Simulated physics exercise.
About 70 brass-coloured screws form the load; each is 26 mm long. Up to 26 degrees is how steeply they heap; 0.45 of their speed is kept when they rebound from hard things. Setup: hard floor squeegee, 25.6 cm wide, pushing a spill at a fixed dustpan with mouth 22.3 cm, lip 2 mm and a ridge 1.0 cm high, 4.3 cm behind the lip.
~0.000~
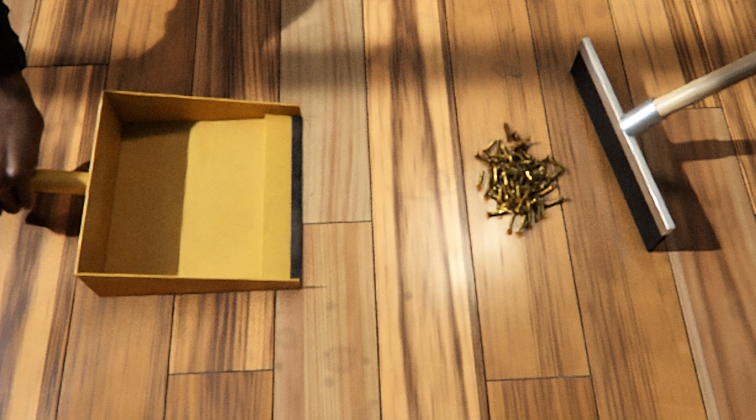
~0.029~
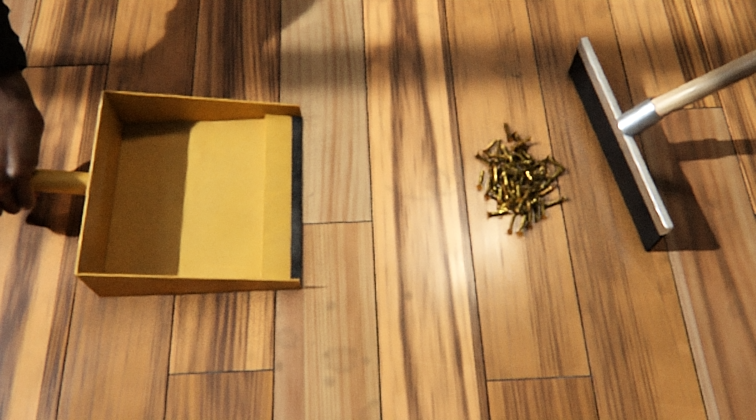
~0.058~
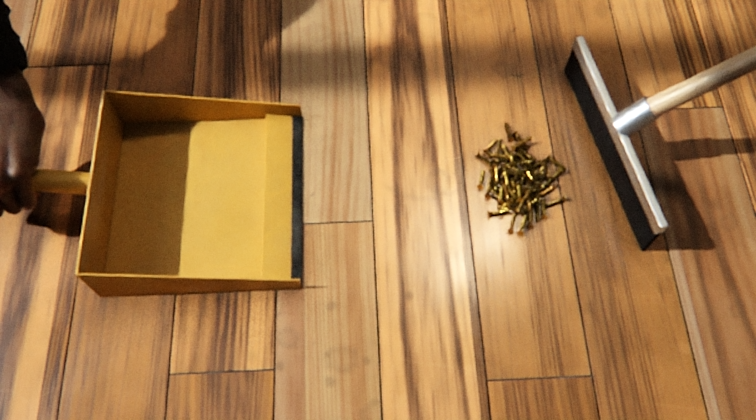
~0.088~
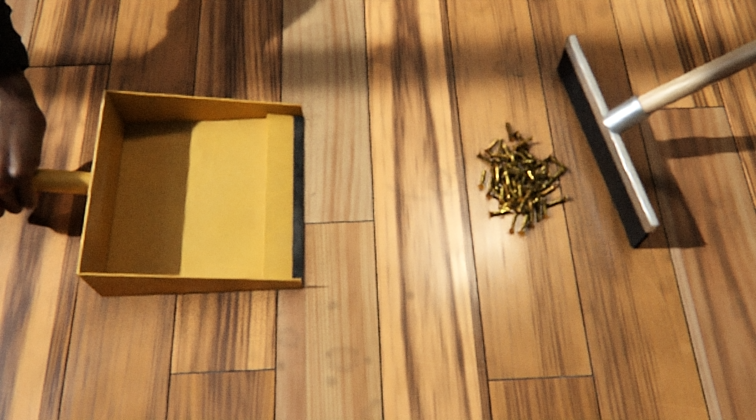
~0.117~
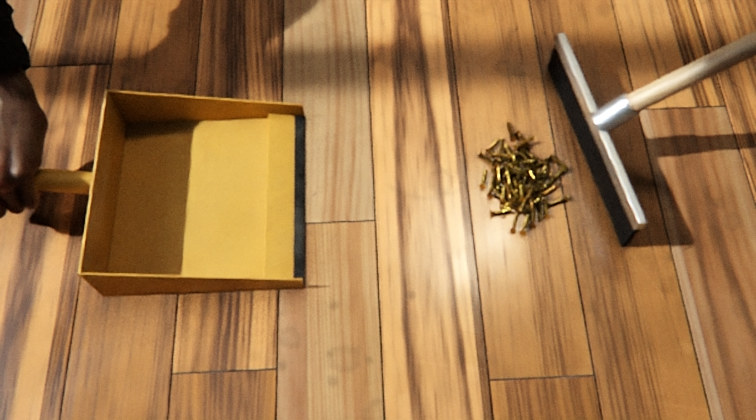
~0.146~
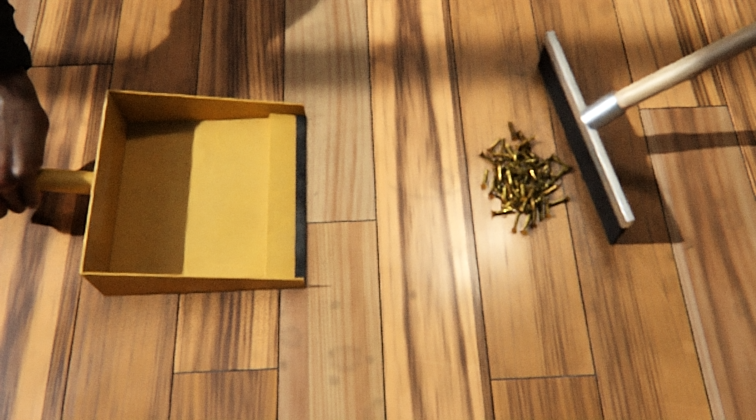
A yellow dustpan sits at the left of a striped wooden plank floor, seen from above at a slight slant in warm light. A dark hand grips its handle at the left edge, a small heap of brass-coloured screws lies right of centre, and a silver-and-black squeegee stands at the right. The squeegee slides steadily left, nearing the still heap, while the view barely shifts.
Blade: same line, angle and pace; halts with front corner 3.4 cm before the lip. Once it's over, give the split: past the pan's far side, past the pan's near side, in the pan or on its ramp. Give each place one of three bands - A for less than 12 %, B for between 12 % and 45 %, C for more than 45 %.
In order: Far side: A scattering; near side: A scattering; pan: A scattering.
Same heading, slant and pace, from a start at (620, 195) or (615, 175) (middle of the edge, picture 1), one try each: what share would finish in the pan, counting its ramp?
The two tries give about 5 % and about 0 %.
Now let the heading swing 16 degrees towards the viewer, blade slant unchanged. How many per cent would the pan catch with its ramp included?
Then about 0 per cent.
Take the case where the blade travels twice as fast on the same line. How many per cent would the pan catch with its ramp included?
Then roughly 20 per cent.
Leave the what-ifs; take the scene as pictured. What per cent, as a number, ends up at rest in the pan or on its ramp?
Estimate: Close to 0 %.
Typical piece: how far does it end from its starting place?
Roughly 22 centimetres.
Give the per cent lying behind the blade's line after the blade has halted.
Something like 10 per cent, roughly.
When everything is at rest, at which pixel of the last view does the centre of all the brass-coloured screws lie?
Once everything settles, the centre is around (338, 167).
Then, at 0.42 s, middle of the blade 19 cm from the lip; 0 % over the lip, far side 0 %, near side 0 %.
After 0.60 s, middle of the blade 10 cm from the lip; 0 % over the lip, far side 0 %, near side 0 %.
Then, at 0.90 s, middle of the blade 6 cm from the lip; 0 % over the lip, far side 5 %, near side 0 %.
At rest (1.7 s), far side 5 %, near side 0 %, pan 0 %, in front of the lip or behind the blade 95 %.
